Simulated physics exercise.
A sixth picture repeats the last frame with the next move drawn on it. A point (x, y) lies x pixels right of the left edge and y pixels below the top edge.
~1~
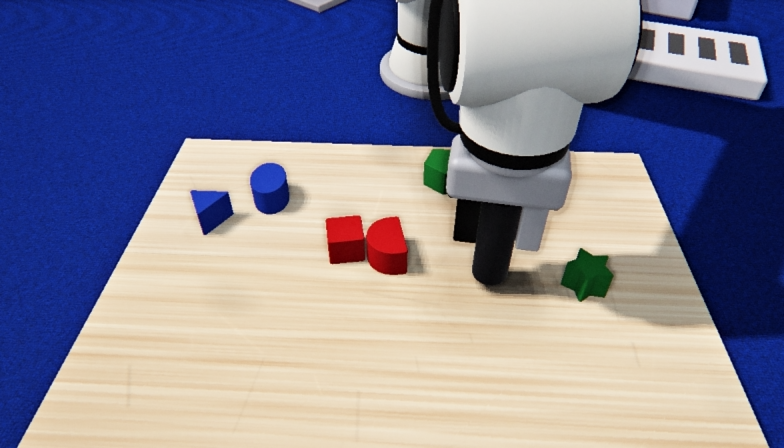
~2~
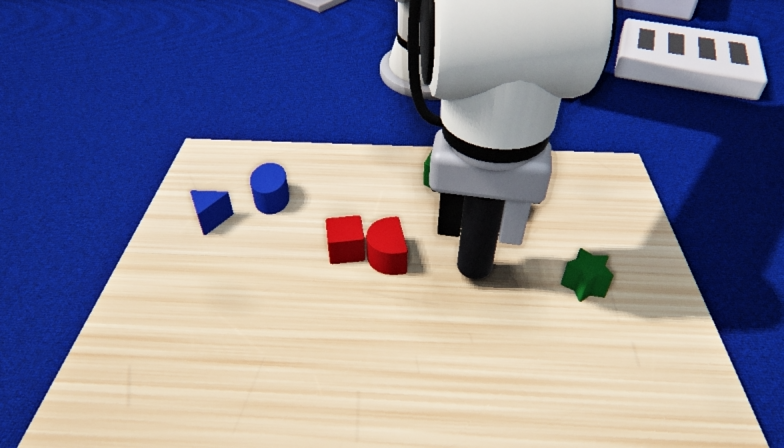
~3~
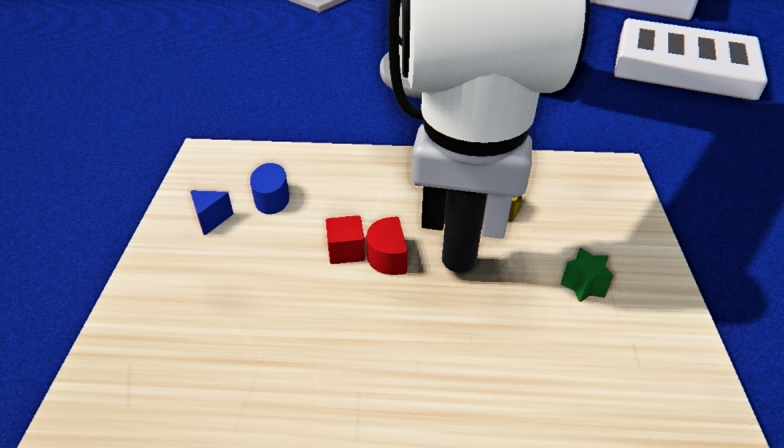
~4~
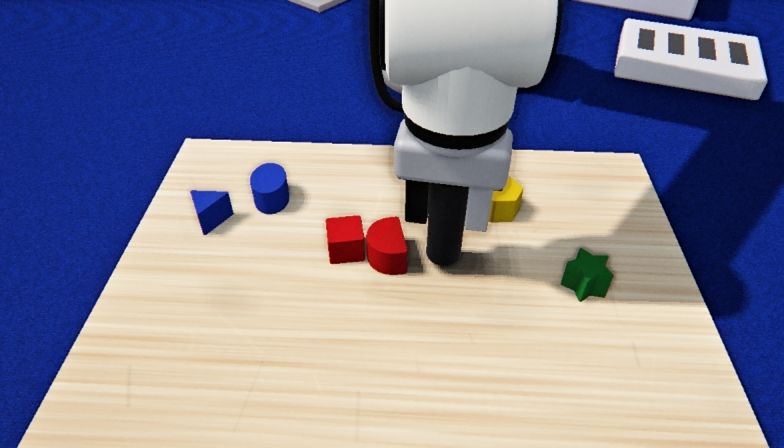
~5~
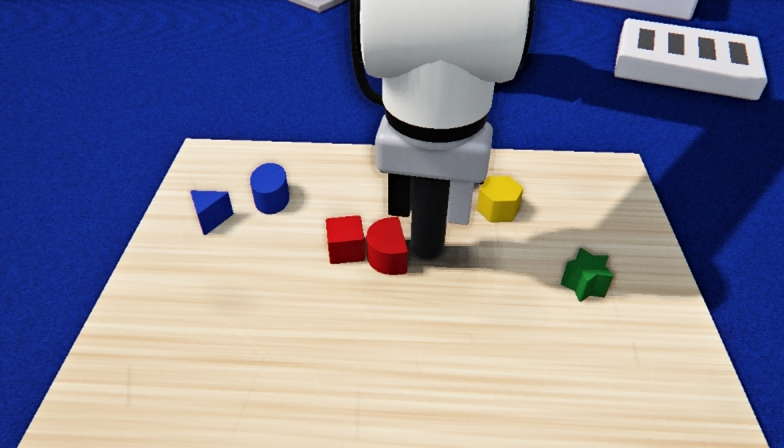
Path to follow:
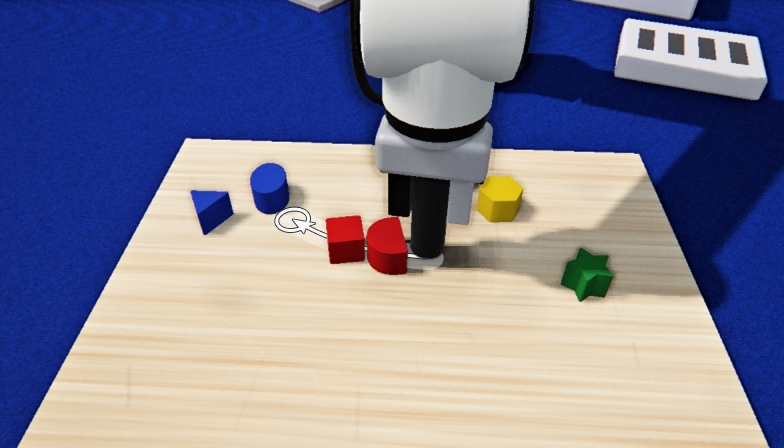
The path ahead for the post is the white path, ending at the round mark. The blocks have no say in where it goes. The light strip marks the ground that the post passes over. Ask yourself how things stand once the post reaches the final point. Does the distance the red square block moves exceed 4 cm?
That would be a yes.
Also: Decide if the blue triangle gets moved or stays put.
Here the blue triangle stays on its spot.
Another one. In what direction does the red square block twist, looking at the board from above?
The block turns clockwise.
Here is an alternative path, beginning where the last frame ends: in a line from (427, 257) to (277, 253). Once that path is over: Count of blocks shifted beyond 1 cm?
The count is two.
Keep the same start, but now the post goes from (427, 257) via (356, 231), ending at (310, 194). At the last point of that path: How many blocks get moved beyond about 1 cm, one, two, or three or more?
It moves two blocks.
The line goes from (427, 257) by way of (376, 251) and (331, 238) to (293, 220).
On the path given first. One third of the way, post (375, 242); red square block (304, 223), turned 30° clockwise; red D-shaped block (341, 233).
Two thirds of the way, post (330, 229); red square block (261, 221), turned 25° clockwise; red D-shaped block (299, 228), turned 25° anticlockwise.
At the end, post (291, 211); blue triangle unmoved; blue oval block unmoved; red square block (251, 221), turned 25° clockwise; red D-shaped block (290, 229), turned 45° anticlockwise.
